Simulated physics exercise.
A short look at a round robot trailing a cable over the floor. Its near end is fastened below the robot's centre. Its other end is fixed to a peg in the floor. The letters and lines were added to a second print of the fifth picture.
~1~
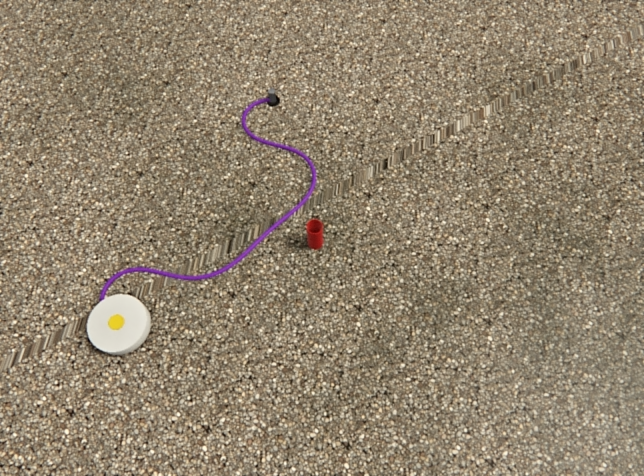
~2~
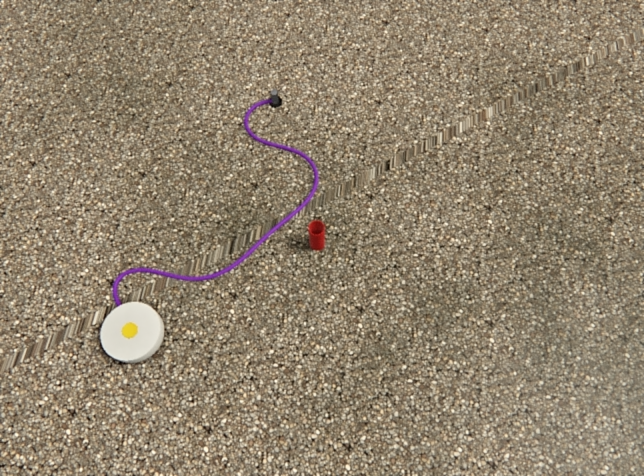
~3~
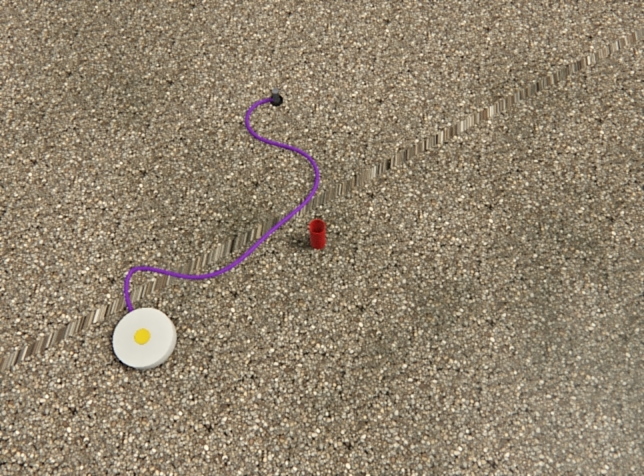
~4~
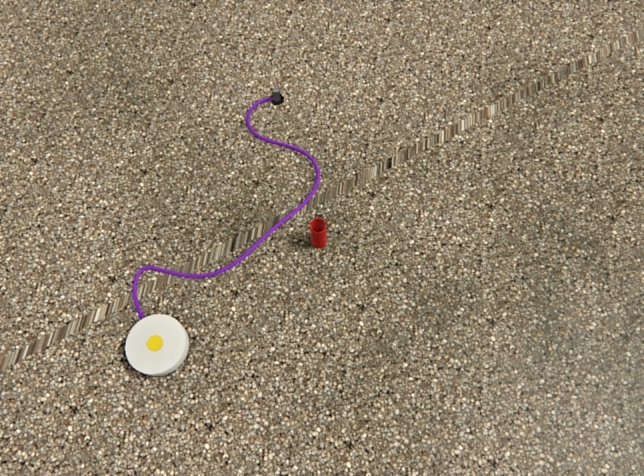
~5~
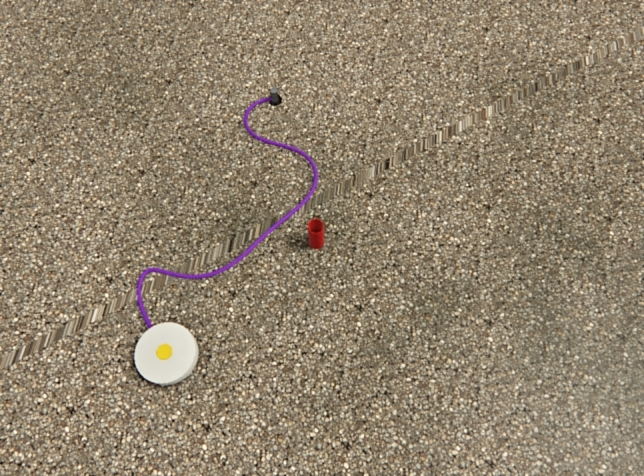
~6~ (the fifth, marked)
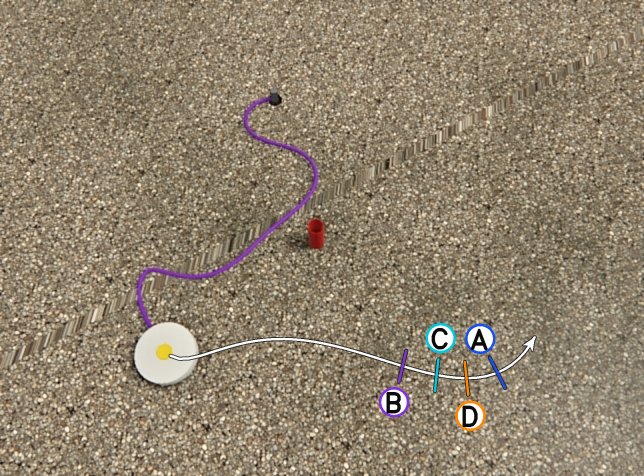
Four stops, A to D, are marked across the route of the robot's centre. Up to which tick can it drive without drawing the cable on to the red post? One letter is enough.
A.
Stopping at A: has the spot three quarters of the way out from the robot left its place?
No.
On the copy, A at (497, 373); B at (403, 366); C at (437, 375); D at (466, 378); the route from (171, 356) via (360, 353) to (535, 337).
On A. First, robot (284, 337), middle of the cable (278, 225).
Then, robot (399, 363), middle of the cable (278, 225).
Finally, robot (501, 371), middle of the cable (297, 234); nothing has been touched.
By contrast, B is safe but short; C is safe but short; D is safe but short.
